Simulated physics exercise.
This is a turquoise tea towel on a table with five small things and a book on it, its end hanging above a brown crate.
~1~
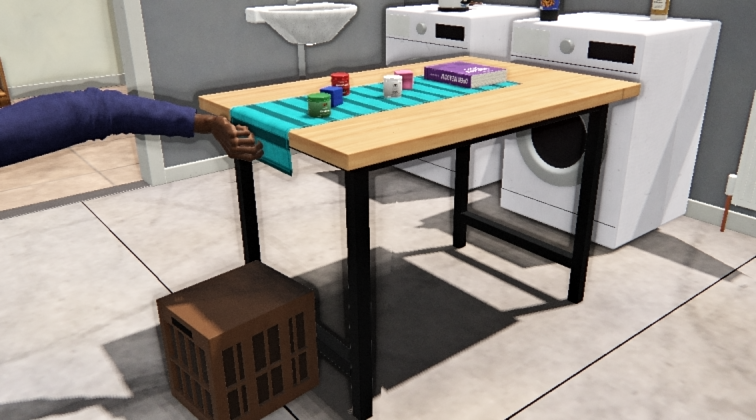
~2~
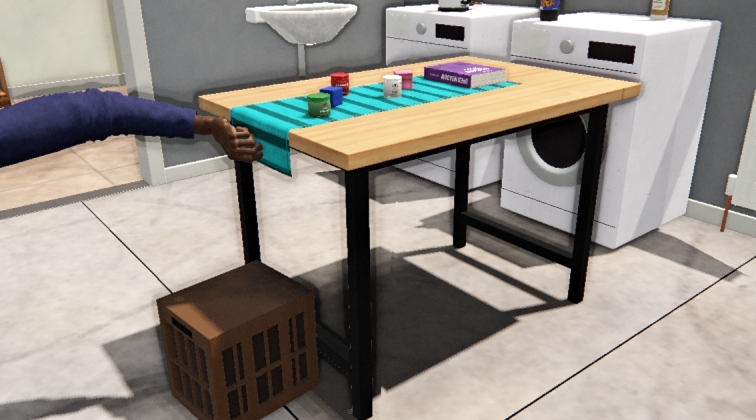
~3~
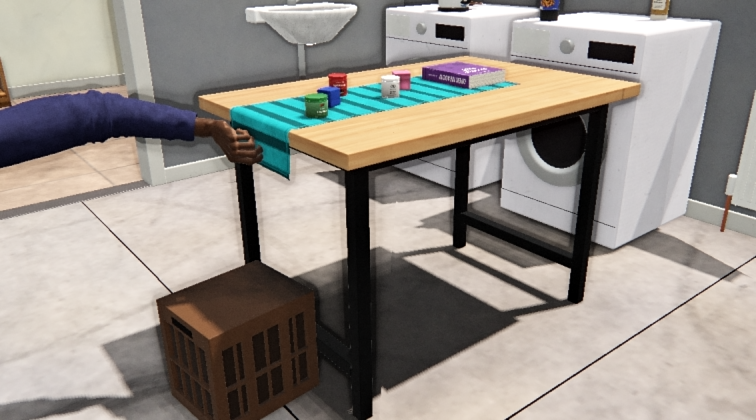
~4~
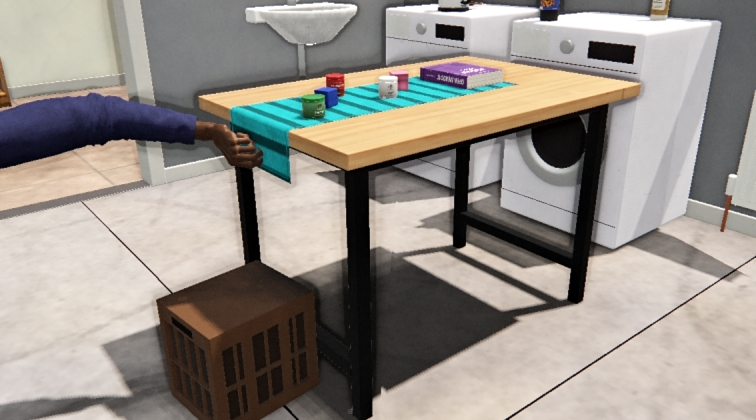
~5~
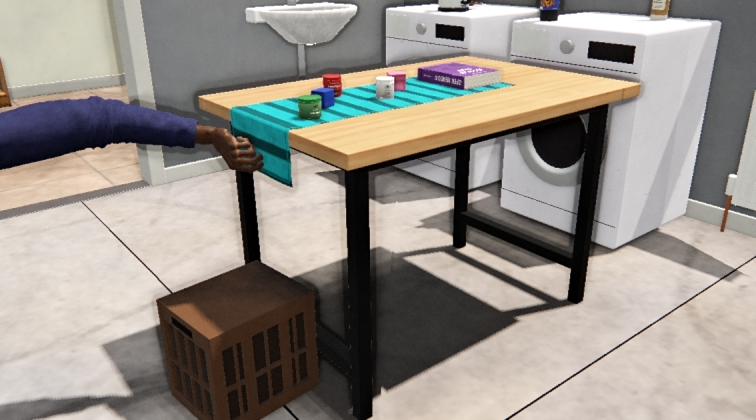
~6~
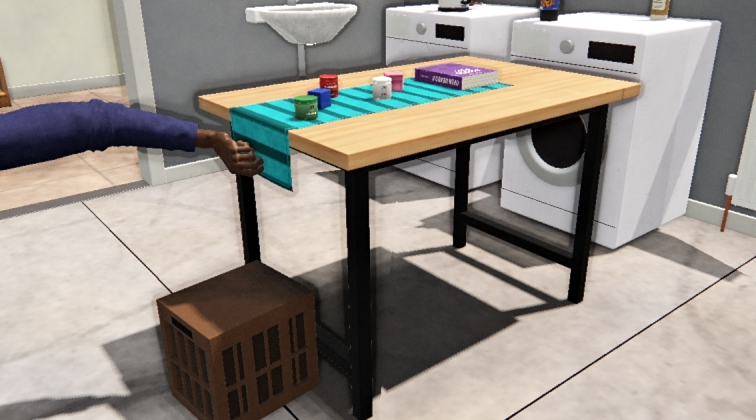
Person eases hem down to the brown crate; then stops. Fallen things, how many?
Three.
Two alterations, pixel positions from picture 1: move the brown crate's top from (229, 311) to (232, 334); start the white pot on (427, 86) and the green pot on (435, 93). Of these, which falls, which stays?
In the end the white pot is still on top and the green pot is still on top.
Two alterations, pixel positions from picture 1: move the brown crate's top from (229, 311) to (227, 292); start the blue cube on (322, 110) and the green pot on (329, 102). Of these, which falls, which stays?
In the end the blue cube gets dislodged; meanwhile the green pot gets dislodged.
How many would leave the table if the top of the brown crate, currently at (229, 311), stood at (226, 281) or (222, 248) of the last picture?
The count: 2 and 1.
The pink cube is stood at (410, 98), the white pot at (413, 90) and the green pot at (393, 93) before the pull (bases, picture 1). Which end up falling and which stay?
I reckon the pink cube hangs on, the white pot hangs on and the green pot hangs on.
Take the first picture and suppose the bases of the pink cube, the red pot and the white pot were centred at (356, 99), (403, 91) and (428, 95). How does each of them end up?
The pink cube drops off, the red pot survives, the white pot does not fall.
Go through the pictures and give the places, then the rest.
Hem (292, 177); green pot (319, 95); blue cube (331, 88); red pot (340, 74); white pot (393, 77); pink cube (403, 71); top of the crate (229, 312), in the first frame.
Hem (292, 177); green pot (319, 95), in the second frame.
Hem (290, 181); blue cube (329, 88), in the third frame.
Hem (291, 184); red pot (335, 75); top of the crate (229, 312), in the fourth frame.
Hem (293, 188); white pot (385, 78), in the fifth frame.
Hem (293, 192); green pot (306, 97); blue cube (319, 90); red pot (329, 76); white pot (382, 79); pink cube (393, 73), in the sixth frame.
Soon after, hem near (264, 234); green pot gone.
Then, hem near (266, 273); green pot and blue cube gone.
At rest, hem on the crate; green pot, blue cube and red pot gone. The answer is three.
